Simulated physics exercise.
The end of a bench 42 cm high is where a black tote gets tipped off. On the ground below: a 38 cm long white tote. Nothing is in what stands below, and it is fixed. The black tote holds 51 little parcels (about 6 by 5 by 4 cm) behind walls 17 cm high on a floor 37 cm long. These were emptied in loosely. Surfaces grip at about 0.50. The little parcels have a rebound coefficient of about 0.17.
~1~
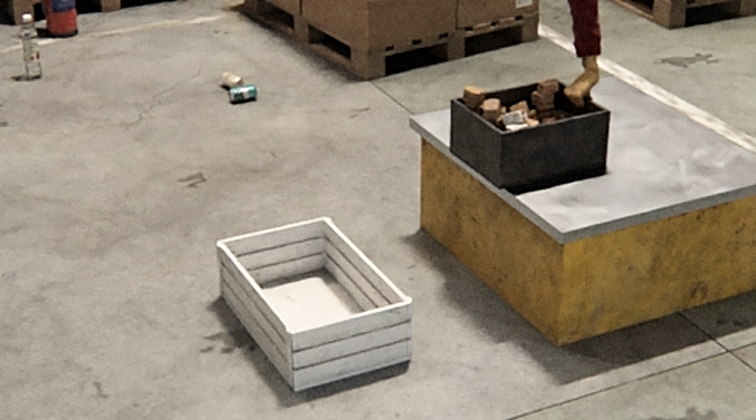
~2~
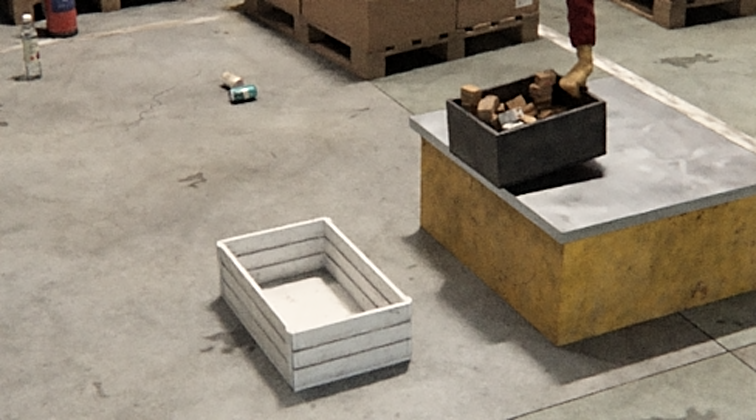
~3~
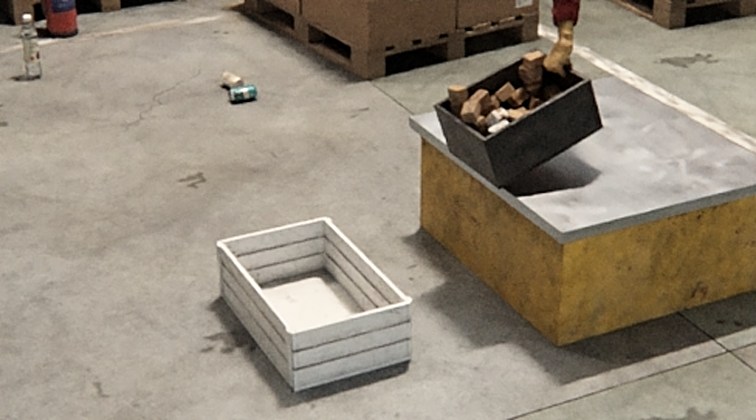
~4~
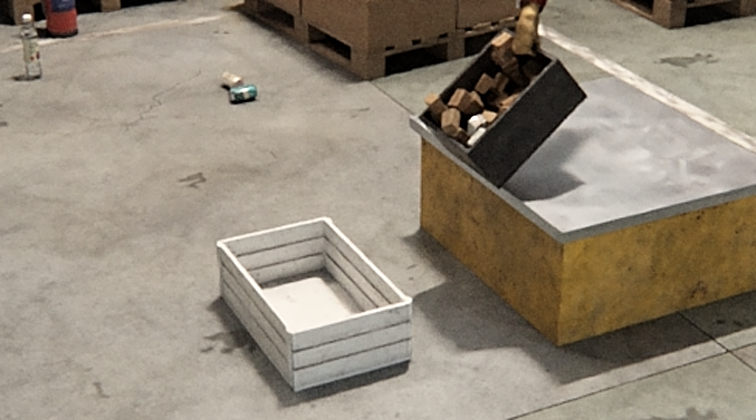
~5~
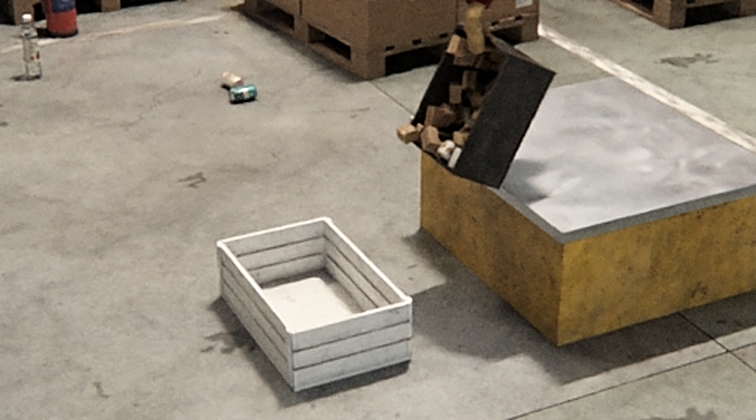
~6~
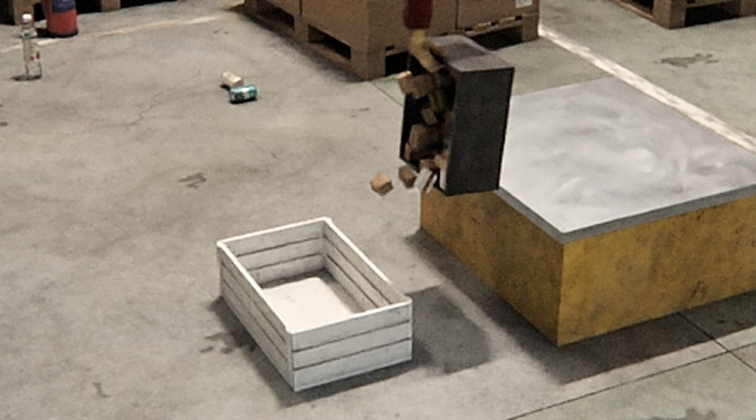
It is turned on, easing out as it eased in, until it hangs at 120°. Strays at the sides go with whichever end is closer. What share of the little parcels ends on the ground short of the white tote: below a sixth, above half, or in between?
The majority of them settle on the ground before the white tote.
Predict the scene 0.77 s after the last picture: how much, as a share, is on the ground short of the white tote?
Estimate for then: Some 55 percent.
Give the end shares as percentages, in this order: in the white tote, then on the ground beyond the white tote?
Shares: Approx. 25 % and 0 %.
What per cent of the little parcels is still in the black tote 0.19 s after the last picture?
Reading: Approx. 75 %.
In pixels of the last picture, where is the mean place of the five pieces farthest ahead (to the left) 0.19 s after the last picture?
About (351, 225).
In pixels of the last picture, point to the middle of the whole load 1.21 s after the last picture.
The centre sits near (382, 297).
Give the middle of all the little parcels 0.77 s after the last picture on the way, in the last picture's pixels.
At roughly (383, 296).
Then, 0.19 s after the last picture, tilt 114°; 37 still in the black tote, 3 on the ground short of the white tote and 11 in the air.
Then, 0.44 s after the last picture, tilt 120°; 16 still in the black tote, 13 in the white tote, 9 on the ground short of the white tote and 13 in the air.
Then, 0.77 s after the last picture, tilt 120°; 3 still in the black tote, 13 in the white tote, 28 on the ground short of the white tote and 7 in the air.
When it is over (1.21 s after the last picture), 13 in the white tote and 38 on the ground short of the white tote. Asked share, 38 of 51, 75 per cent.
